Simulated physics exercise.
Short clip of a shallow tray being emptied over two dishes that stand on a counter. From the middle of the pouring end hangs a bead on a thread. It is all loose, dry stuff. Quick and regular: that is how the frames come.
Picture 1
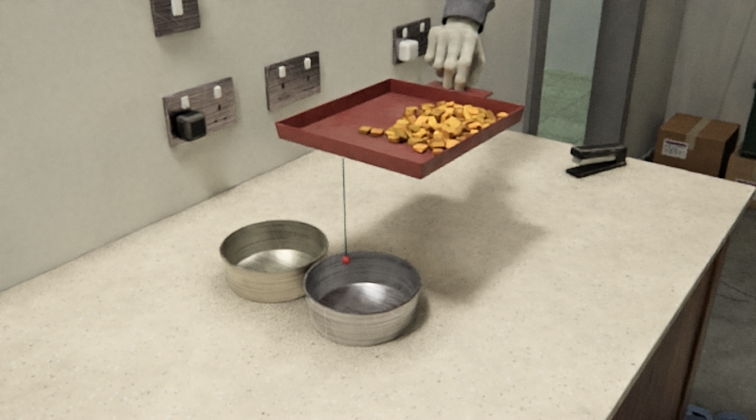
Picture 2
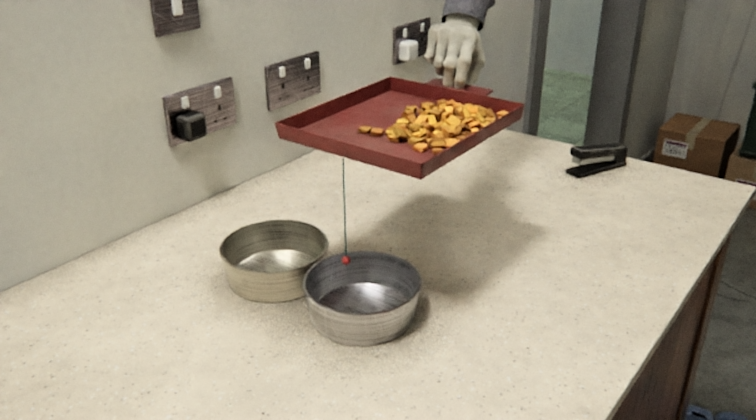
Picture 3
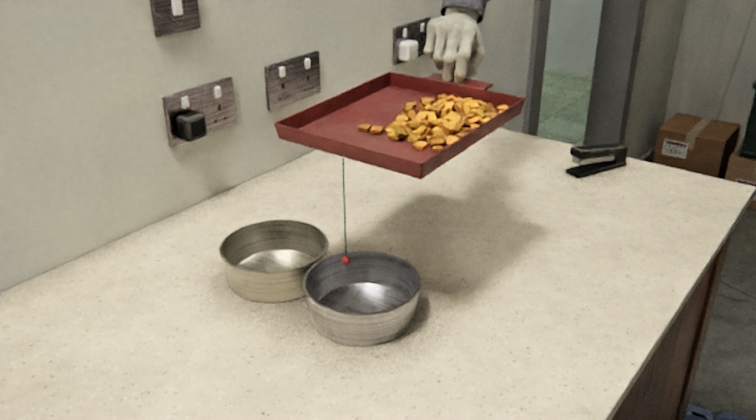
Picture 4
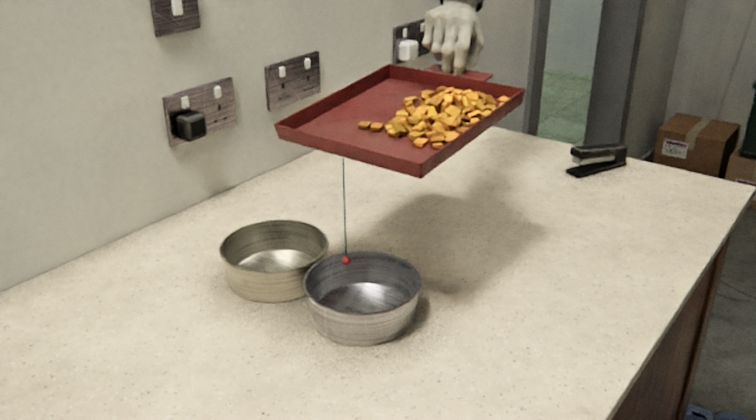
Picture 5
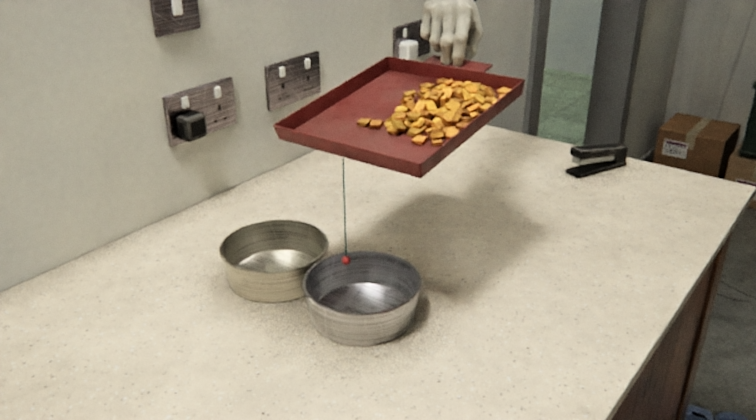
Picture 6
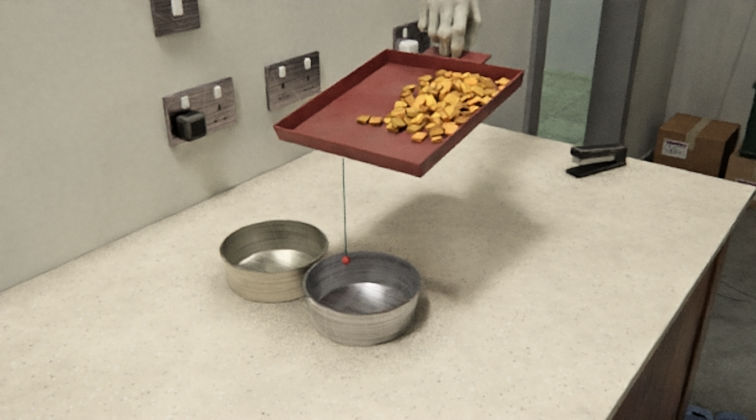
A gloved hand slowly tilts a red tray of cereal squares above two metal dishes.
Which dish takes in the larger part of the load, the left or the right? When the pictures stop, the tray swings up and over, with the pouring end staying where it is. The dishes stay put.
Watch, the one on the right side catches more of it.
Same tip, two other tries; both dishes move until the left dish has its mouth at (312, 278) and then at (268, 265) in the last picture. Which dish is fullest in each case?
The dish to the left at the first, the dish to the right at the second.
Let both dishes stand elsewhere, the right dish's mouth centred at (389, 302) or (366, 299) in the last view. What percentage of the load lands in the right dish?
It would be near 40 per cent first and near 60 per cent second.
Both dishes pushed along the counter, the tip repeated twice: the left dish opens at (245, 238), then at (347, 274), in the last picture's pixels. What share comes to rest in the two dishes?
About 60 per cent, then about 50 per cent.
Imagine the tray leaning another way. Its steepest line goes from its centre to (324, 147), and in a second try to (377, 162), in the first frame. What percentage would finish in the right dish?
About 20 and 40 percent.
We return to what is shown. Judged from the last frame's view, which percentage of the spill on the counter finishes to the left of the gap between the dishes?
It comes to near 70 percent of the spill.
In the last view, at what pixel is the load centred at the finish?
Around (336, 319), give or take.
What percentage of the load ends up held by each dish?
Roughly 10 in a hundred end in the left dish and roughly 50 in a hundred in the right dish.
Soon after the last picture, tray tipped steeply; nearly all on the tray; a stray few in the air.
A little later, tray tipped right over; about two thirds on the tray; a stray few in the right dish; a stray few in the left dish; a stray few outside both; about a quarter in the air.
Later still, tray tipped past a quarter turn; about half in the right dish; a small part in the left dish; about a third outside both.
At rest, tray tipped past a quarter turn; about half in the right dish; a small part in the left dish; about a third outside both.
